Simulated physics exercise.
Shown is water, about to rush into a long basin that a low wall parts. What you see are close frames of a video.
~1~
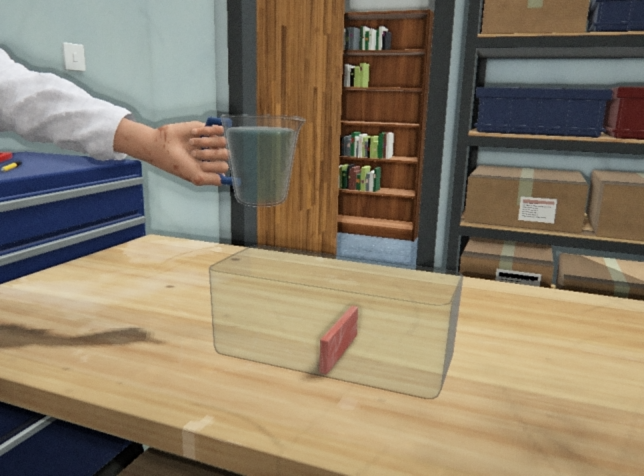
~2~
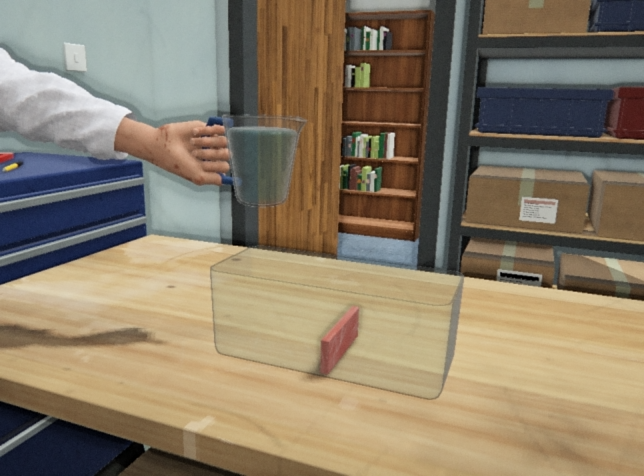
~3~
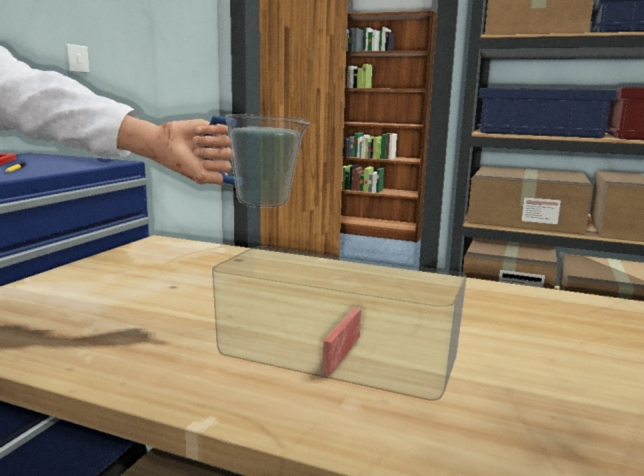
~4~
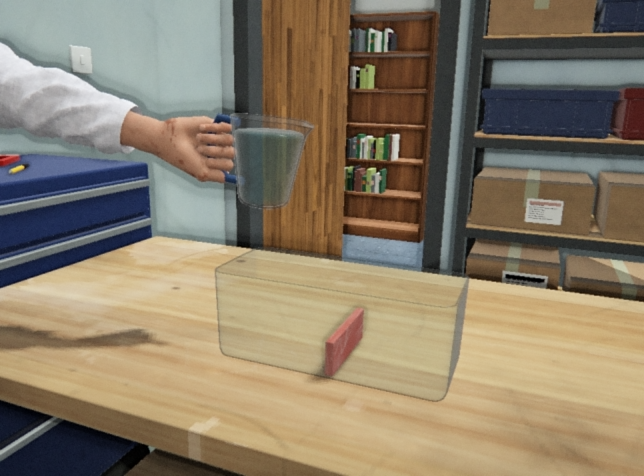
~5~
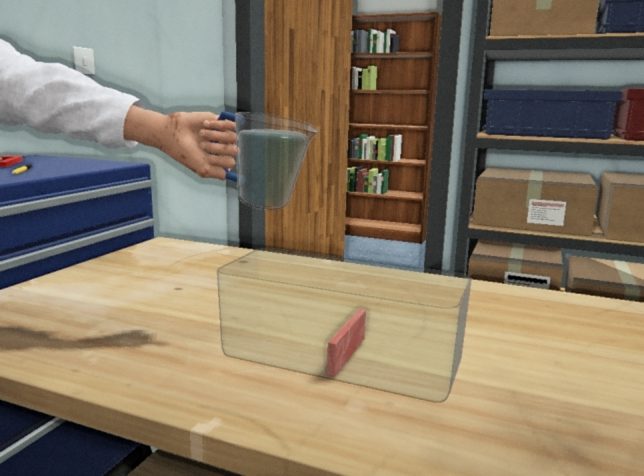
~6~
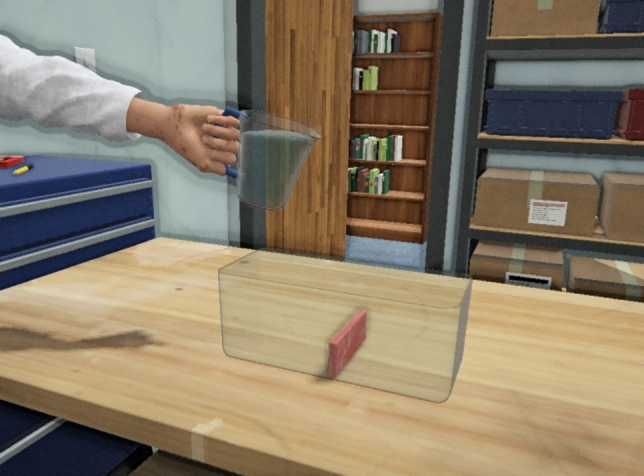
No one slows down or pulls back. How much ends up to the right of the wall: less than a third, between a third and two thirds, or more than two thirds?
More than two thirds.
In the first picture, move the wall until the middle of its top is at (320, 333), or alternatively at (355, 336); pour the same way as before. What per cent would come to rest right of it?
Roughly 90 % and 45 %.
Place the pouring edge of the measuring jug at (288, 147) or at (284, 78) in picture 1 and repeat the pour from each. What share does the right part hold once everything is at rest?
Estimate, first then second: 20 per cent and 45 per cent.
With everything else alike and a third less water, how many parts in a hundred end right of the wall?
60 per cent.
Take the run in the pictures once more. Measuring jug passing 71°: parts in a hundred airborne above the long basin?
20 %.
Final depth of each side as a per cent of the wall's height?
On the left 10 %, on the right 40 %.
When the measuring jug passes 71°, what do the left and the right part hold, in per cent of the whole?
The left part holds close to 0 per cent, the right part close to 5.
A moment on, the measuring jug is tipped part way and 71 per cent is still to pour, 0 is left of the wall and 6 right of it.
Next, the measuring jug is tipped right over and 17 per cent is still to pour, 7 is left of the wall and 56 right of it.
Then the measuring jug is tipped right over and 0 per cent is still to pour, 22 is left of the wall and 76 right of it.
Later the measuring jug is tipped right over and 0 per cent is still to pour, 23 is left of the wall and 76 right of it.
Finally, 23 per cent lies left of the wall, 76 right of it and 1 outside.
